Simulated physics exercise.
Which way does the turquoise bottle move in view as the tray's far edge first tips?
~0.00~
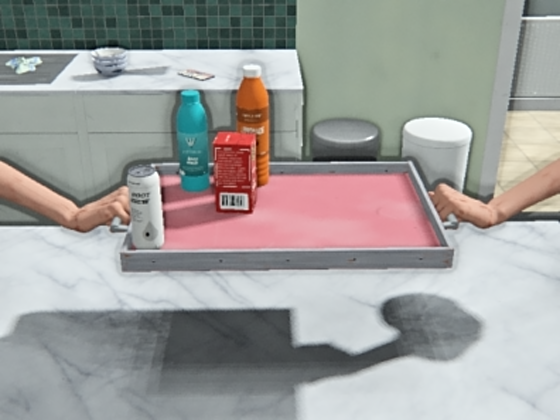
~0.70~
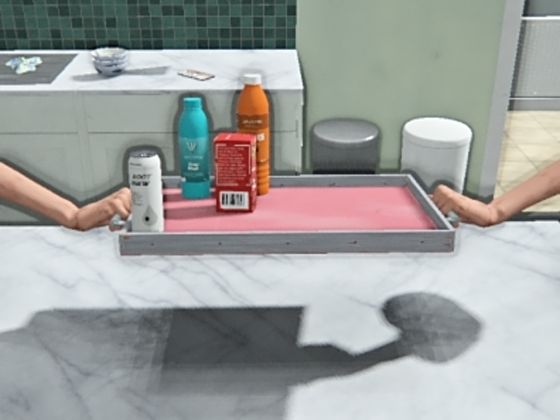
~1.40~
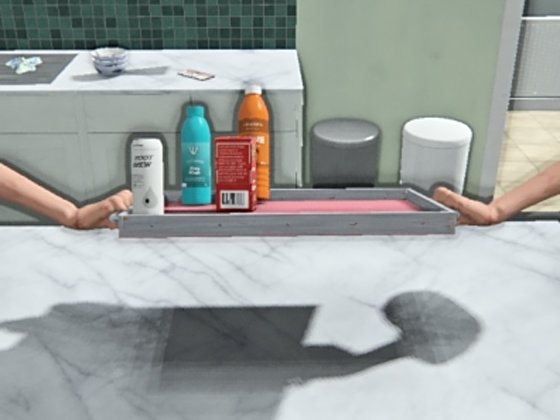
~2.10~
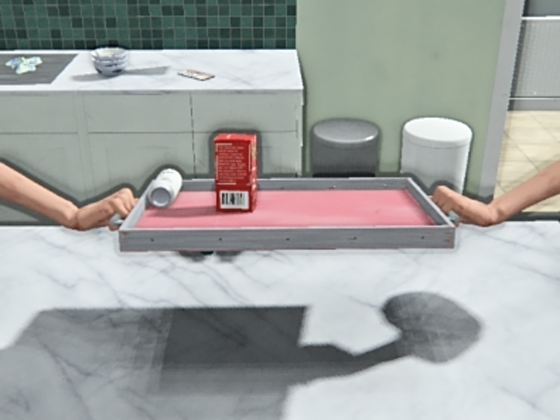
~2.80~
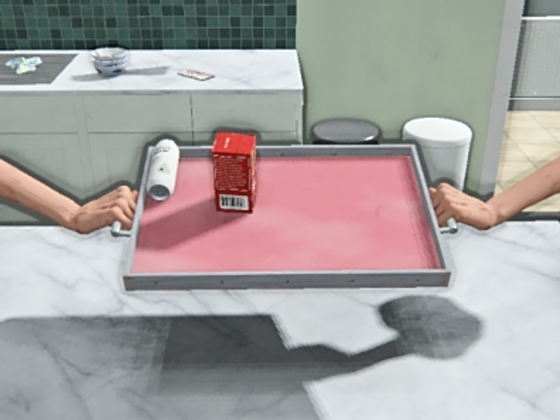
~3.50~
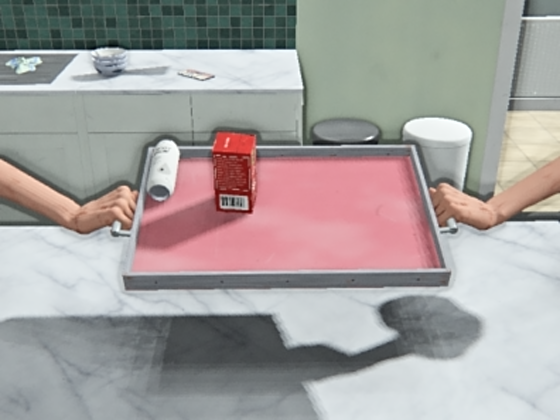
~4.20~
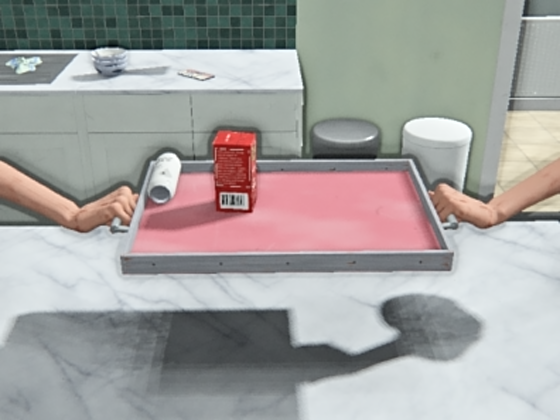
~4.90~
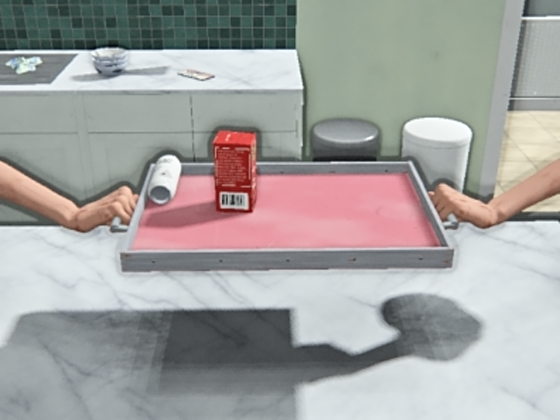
The turquoise bottle moves down in the view.
